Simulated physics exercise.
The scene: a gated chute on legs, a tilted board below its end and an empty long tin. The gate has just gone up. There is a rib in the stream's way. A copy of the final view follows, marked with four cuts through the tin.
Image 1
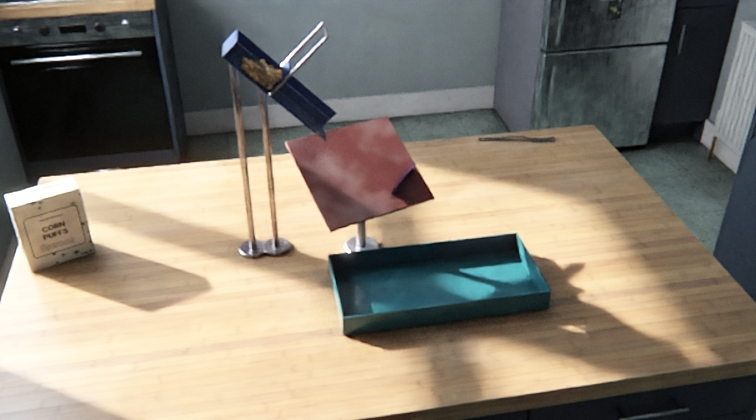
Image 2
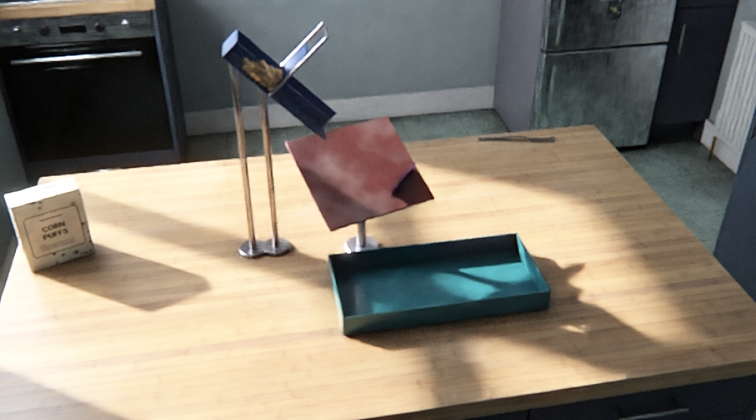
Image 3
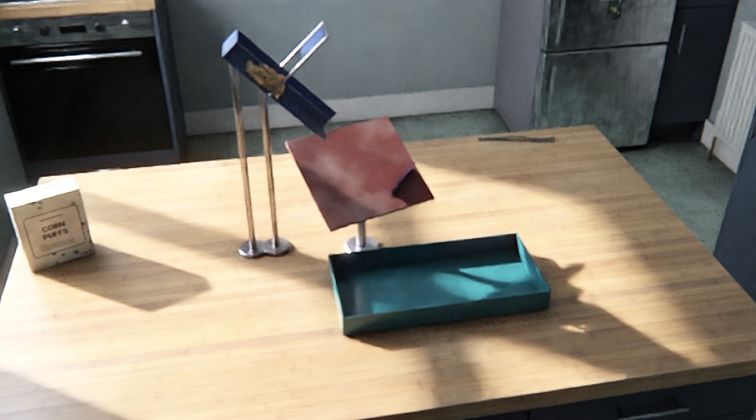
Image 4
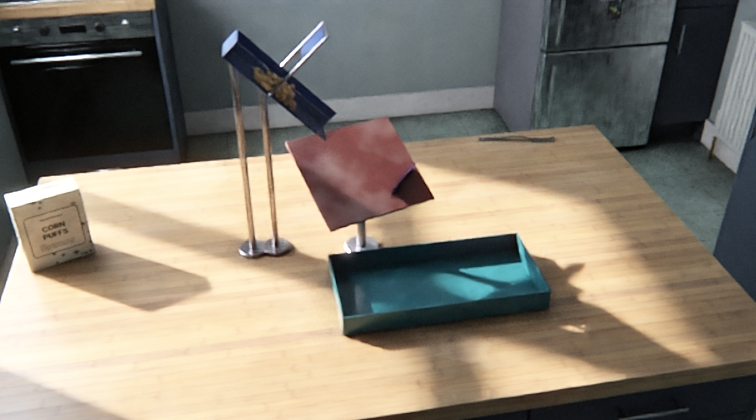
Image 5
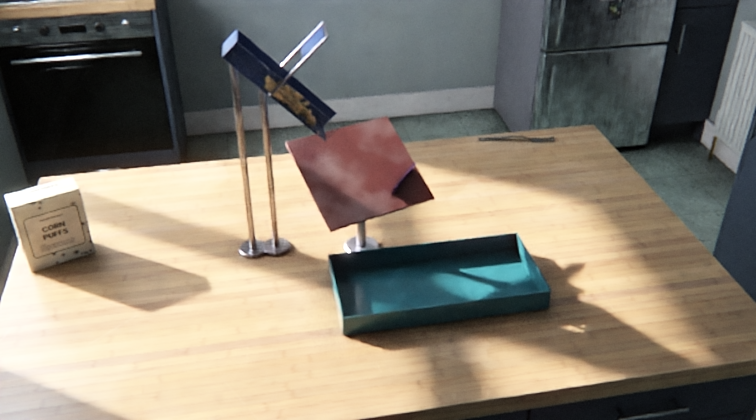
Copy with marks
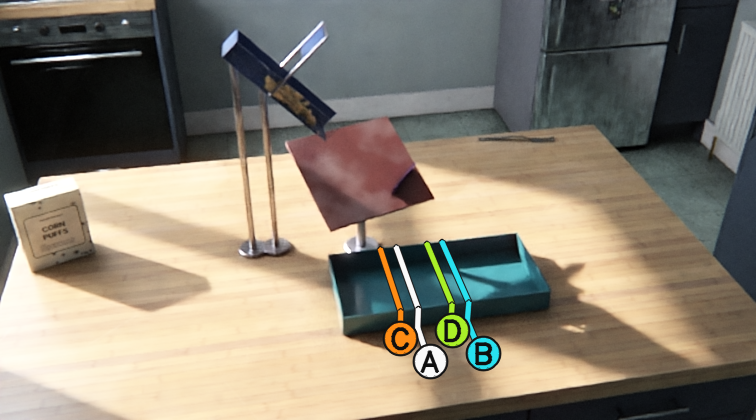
A small heap of tan pieces slides down a dark blue chute on thin metal legs, seen from slightly above across a sunlit wooden kitchen counter. A tilted reddish board stands below the chute's lower end, with an empty teal tin in front and a pale box at left. The chute's gate lifts, then the pieces creep rightward and spread toward the lip, while the camera stays still.
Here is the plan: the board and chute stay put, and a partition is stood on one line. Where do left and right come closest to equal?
A.
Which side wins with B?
More lands on the left.
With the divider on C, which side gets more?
The right side.
On the marked copy, line A crosses the front rim at (418, 308); line B crosses the front rim at (468, 301); line C crosses the front rim at (400, 310); line D crosses the front rim at (451, 303).
For line A, of what is caught, roughly two thirds on the left of the divider, roughly a third on the right.
For line B, of what is caught, every piece on the left of the divider, not one piece on the right.
For line C, of what is caught, about a tenth on the left of the divider, the larger part on the right.
For line D, of what is caught, almost all on the left of the divider, just a few on the right.
